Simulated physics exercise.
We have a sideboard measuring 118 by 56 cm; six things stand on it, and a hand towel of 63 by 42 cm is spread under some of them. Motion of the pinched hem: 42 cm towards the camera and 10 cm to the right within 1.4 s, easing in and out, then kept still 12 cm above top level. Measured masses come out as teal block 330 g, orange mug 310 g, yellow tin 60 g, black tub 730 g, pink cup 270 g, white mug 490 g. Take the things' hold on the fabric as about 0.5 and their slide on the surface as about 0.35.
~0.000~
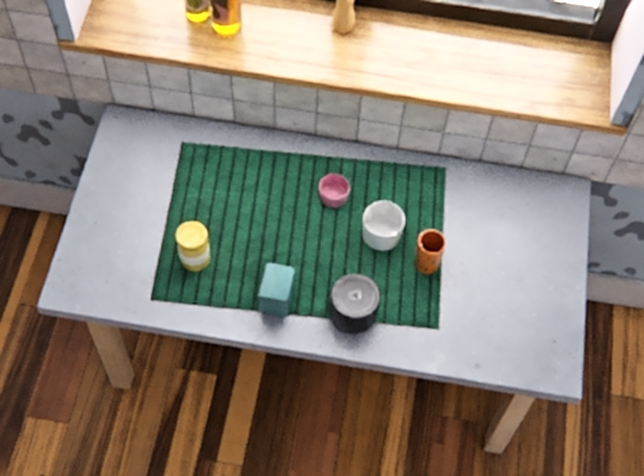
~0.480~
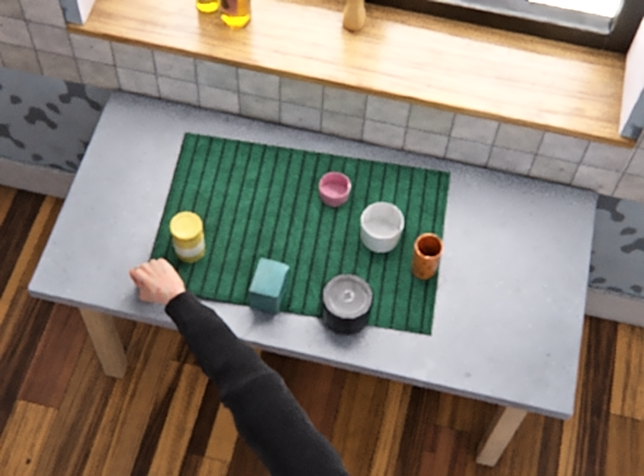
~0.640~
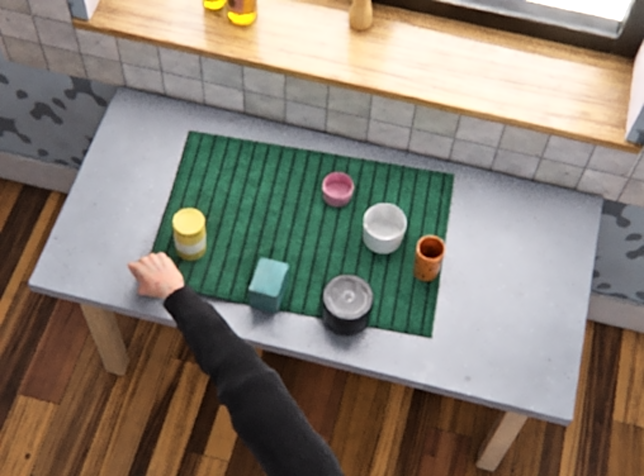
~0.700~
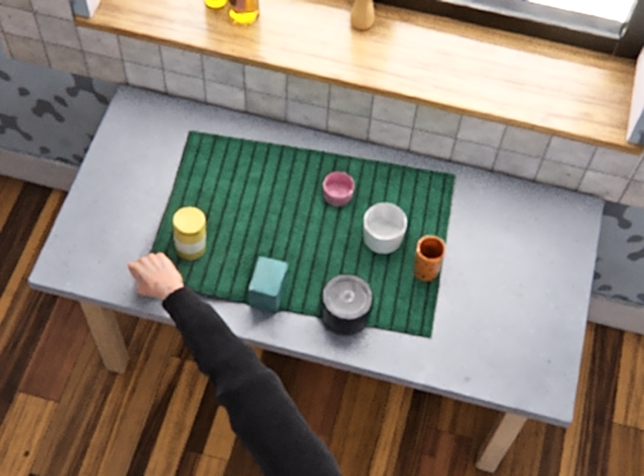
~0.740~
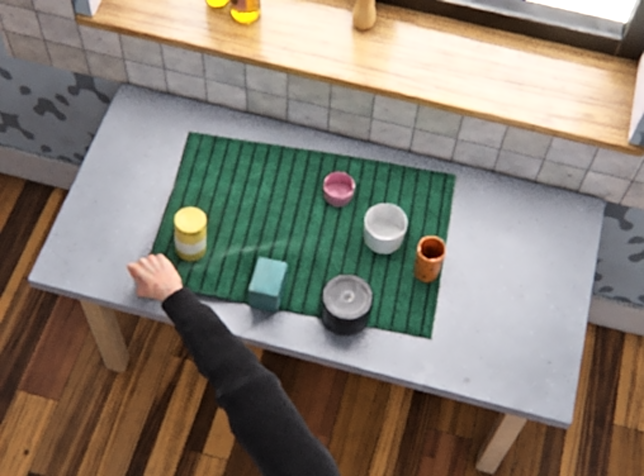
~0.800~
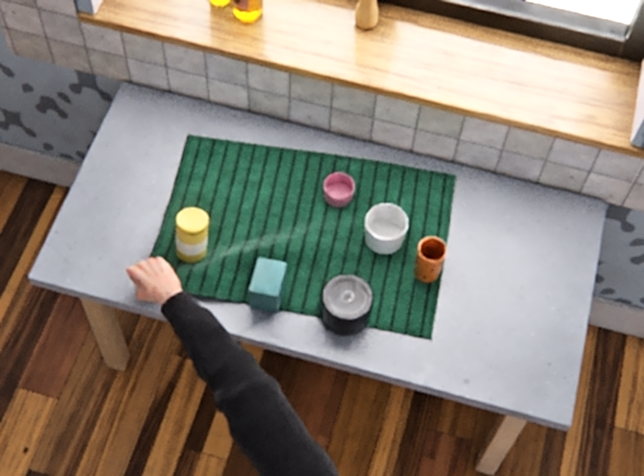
In this clip, a yellow tin, teal block, black tub, pink cup, white mug and orange mug sit on a green towel on a sideboard; a dark-sleeved arm reaches to the towel's near left corner, and the objects barely move.
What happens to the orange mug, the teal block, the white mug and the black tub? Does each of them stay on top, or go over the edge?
Orange mug: Stays, teal block: Leaves, white mug: Stays, black tub: Leaves.
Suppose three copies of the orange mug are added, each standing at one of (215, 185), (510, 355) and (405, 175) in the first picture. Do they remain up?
In order: Comes off; holds on; holds on.
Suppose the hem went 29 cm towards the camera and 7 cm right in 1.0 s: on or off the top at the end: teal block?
Result - teal block: Gone.
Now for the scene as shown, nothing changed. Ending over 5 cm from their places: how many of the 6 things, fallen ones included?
Counting them up, I get 6.
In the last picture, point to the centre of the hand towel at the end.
I'd say it sits around (202, 317) in the last picture.
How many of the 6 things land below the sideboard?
Counted result: 3.
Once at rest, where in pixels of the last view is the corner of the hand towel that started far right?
(293, 202), roughly.
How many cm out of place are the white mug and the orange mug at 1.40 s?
About: White mug 15 cm, orange mug 10 cm.
After 1.1 s, 95 % of the hand towel is still over the top; teal block 4 cm off its start, white mug 4 cm off its start, orange mug 3 cm off its start.
After 1.4 s, 80 % of the hand towel is still over the top; teal block 15 cm off its start, white mug 14 cm off its start, orange mug 11 cm off its start.
After 1.7 s, 55 % of the hand towel is still over the top; teal block over the edge, white mug 25 cm off its start at (282, 269), orange mug 20 cm off its start at (339, 259).
After 2.0 s, 45 % of the hand towel is still over the top; teal block over the edge, white mug 32 cm off its start, black tub over the edge.
After 3.6 s, 45 % of the hand towel is still over the top; black tub over the edge, teal block over the edge, white mug 32 cm off its start at (258, 293), orange mug 27 cm off its start at (316, 293).
